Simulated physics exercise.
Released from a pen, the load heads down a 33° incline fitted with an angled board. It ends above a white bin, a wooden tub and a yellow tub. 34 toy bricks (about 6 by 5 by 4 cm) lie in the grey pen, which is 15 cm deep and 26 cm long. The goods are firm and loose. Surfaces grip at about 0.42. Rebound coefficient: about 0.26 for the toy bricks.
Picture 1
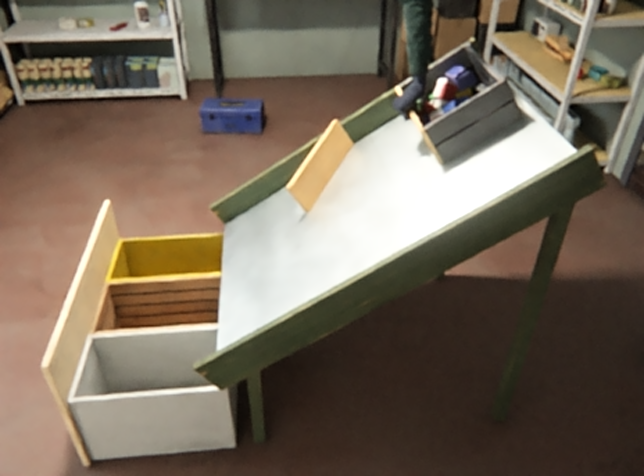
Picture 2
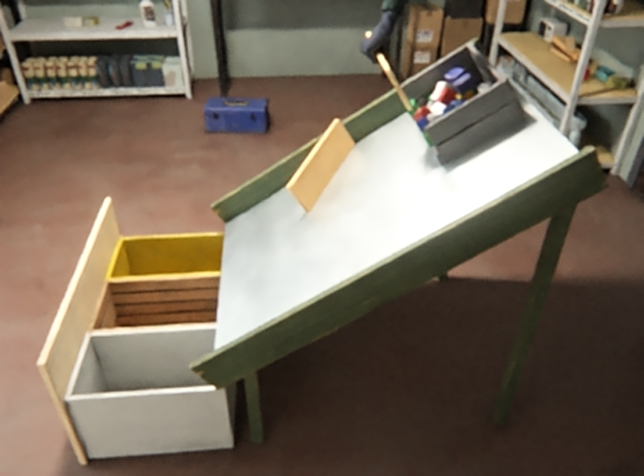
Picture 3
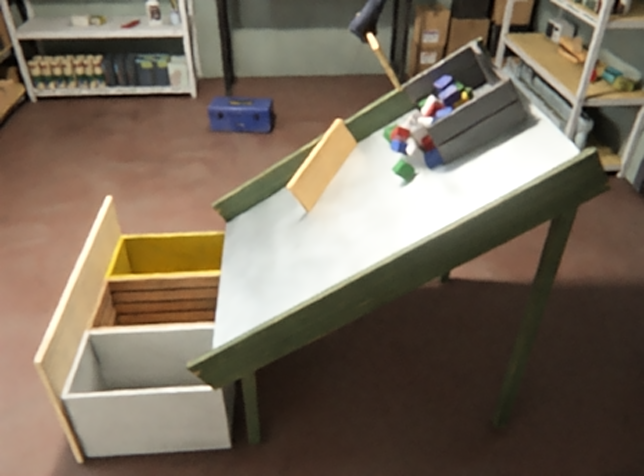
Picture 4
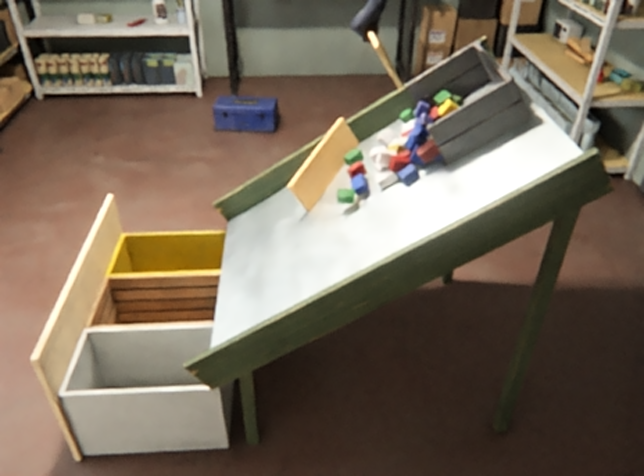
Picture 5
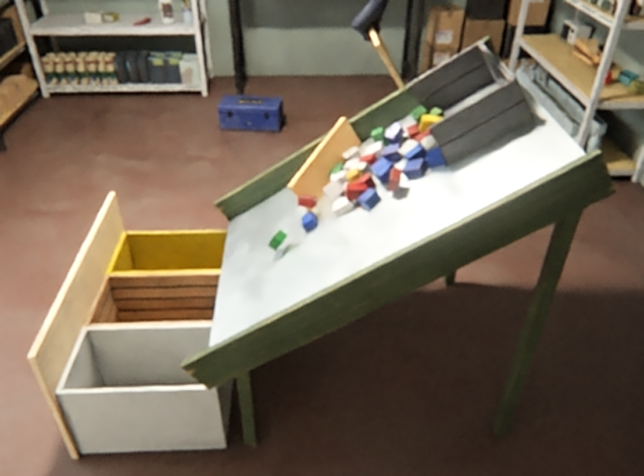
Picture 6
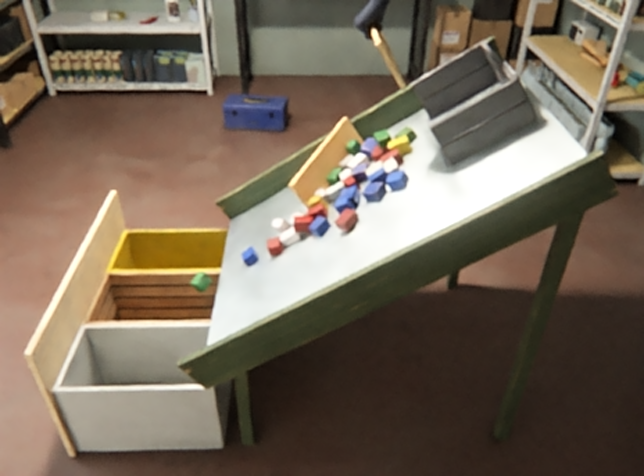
A gloved hand at the top holds a wooden handle beside a pale board with green rails, seen from above and one side in a storeroom with shelves and a blue toolbox. The board slopes down leftward from a dark grey pen, past an angled plank, to yellow, wooden and white bins. Colourful toy bricks spill from the pen and tumble down past the plank, a green one leading off the edge, as the camera drifts slightly.
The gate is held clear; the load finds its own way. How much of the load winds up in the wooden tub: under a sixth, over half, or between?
Ending in the wooden tub: Upwards of half of them.
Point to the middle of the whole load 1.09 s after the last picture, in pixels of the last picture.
Near (159, 337).
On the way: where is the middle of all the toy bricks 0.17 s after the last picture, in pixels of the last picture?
Around (322, 215).
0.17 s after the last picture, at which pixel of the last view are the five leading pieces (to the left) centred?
Around (188, 297).
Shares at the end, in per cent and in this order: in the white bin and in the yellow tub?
About 5 and 0 per cent.
Then, 0.17 s after the last picture, 2 in the wooden tub, 30 on the slope and 2 in the air.
Then, 0.39 s after the last picture, 1 in the white bin, 9 in the wooden tub, 22 on the slope and 2 in the air.
Then, 0.70 s after the last picture, 1 in the white bin, 20 in the wooden tub, 11 on the slope and 2 in the air.
Outcome (1.09 s after the last picture), 1 in the white bin, 26 in the wooden tub and 7 on the slope. Asked share, 26 of 34, 76 per cent.
